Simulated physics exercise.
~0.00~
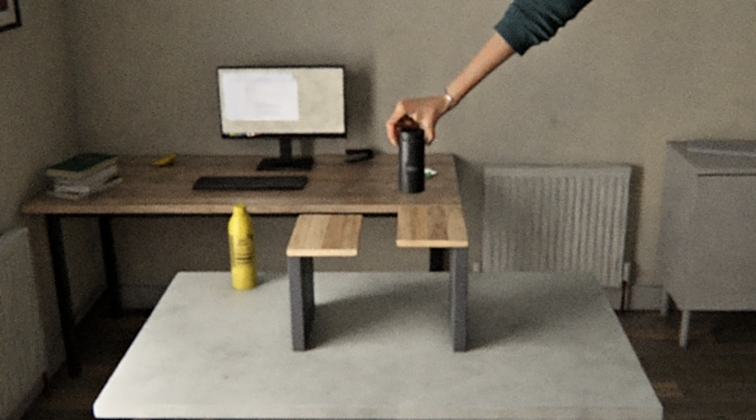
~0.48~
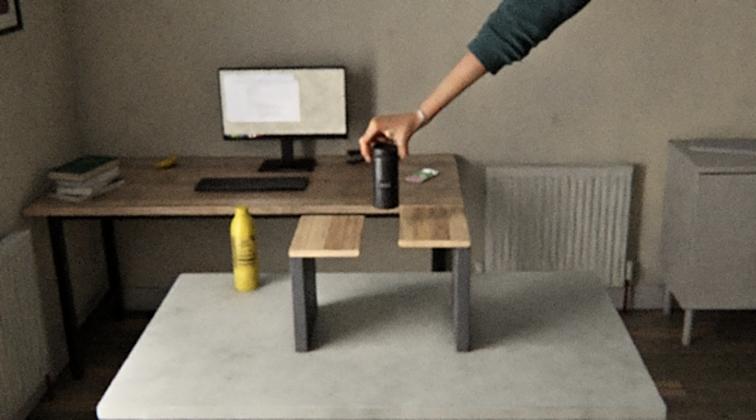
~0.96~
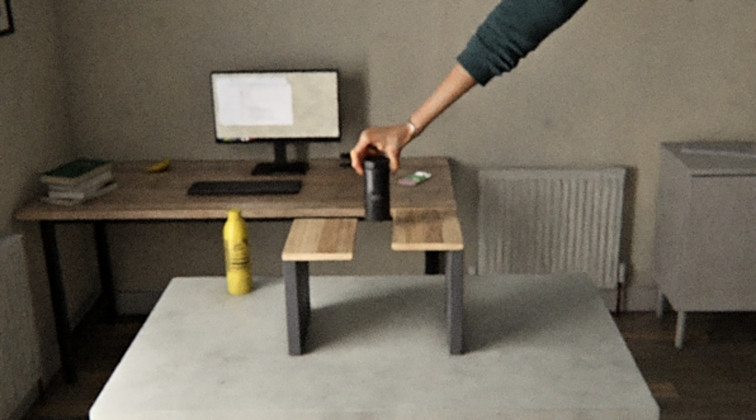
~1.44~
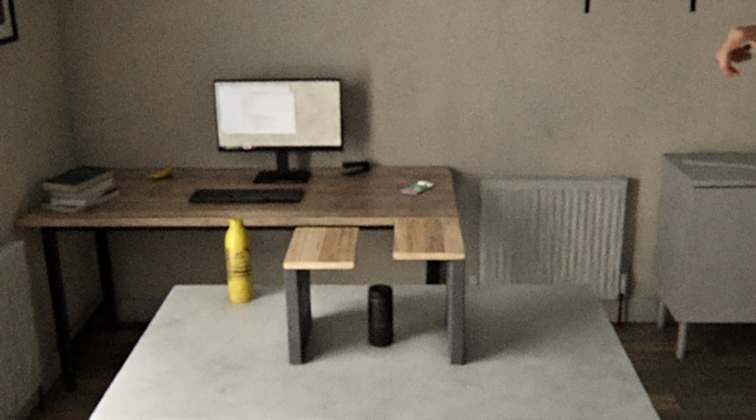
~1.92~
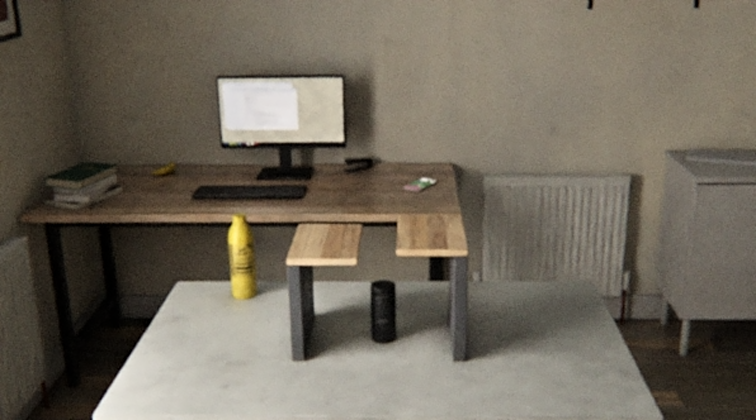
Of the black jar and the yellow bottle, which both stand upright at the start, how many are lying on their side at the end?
None of them are lying on their side at the end. The black jar stands upright on the table under the gap, and the yellow bottle is still upright in its place.
